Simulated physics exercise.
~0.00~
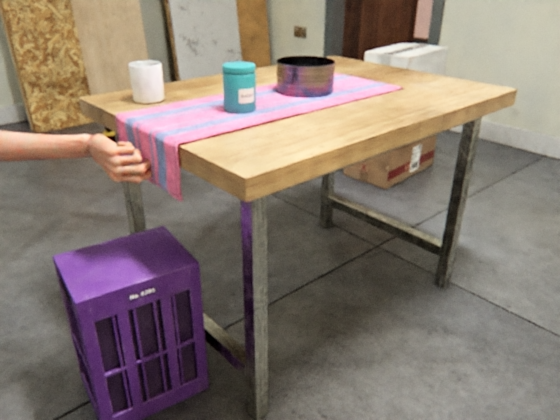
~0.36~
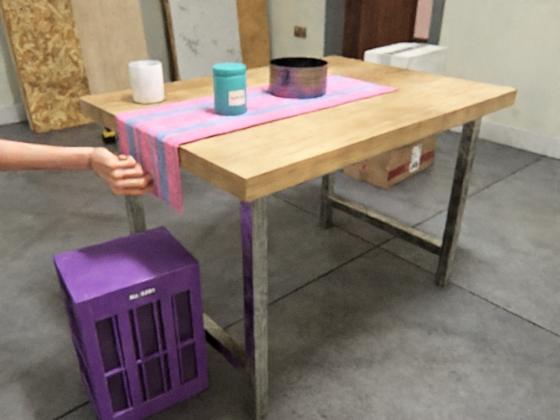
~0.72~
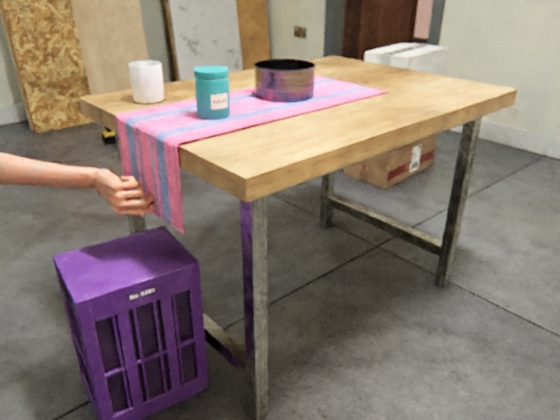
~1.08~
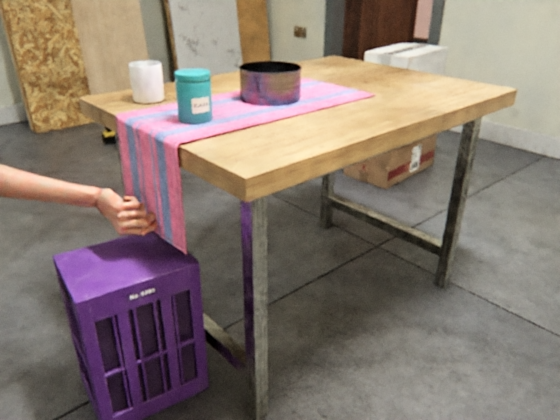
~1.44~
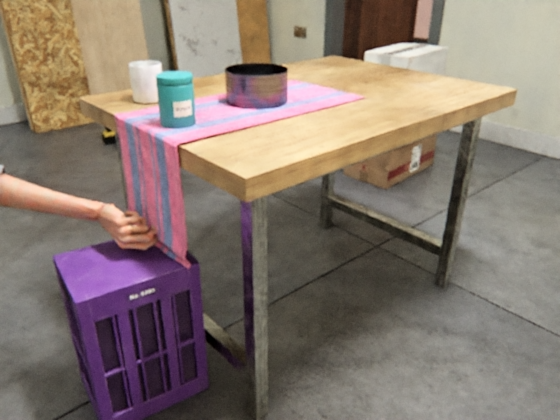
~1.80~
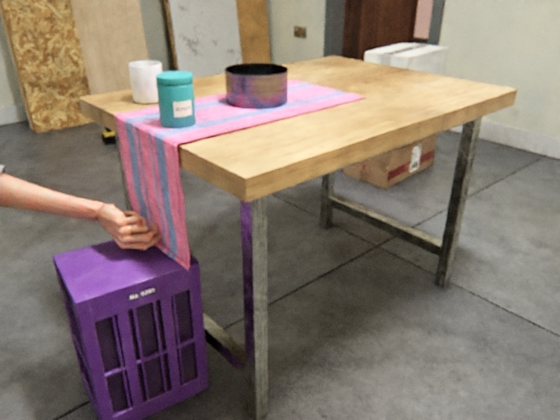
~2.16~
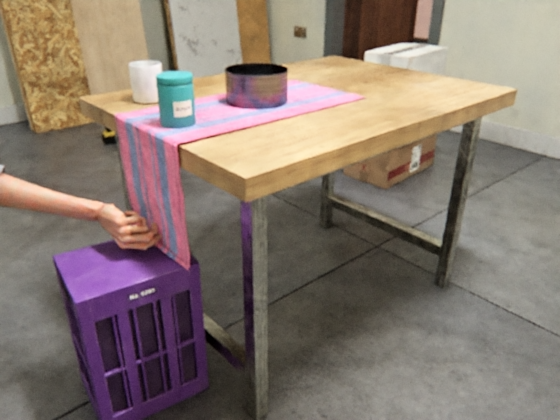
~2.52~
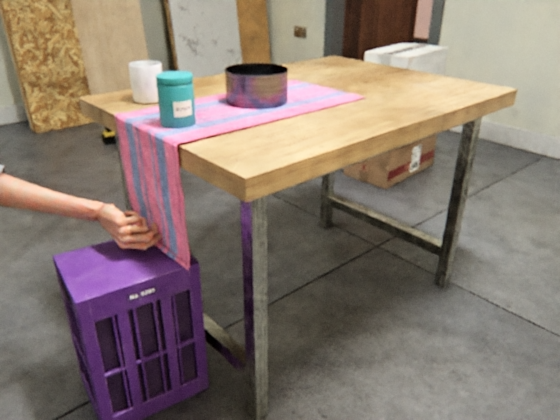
A hand pulls the pink cloth down to the purple crate, carrying jar and pot left.
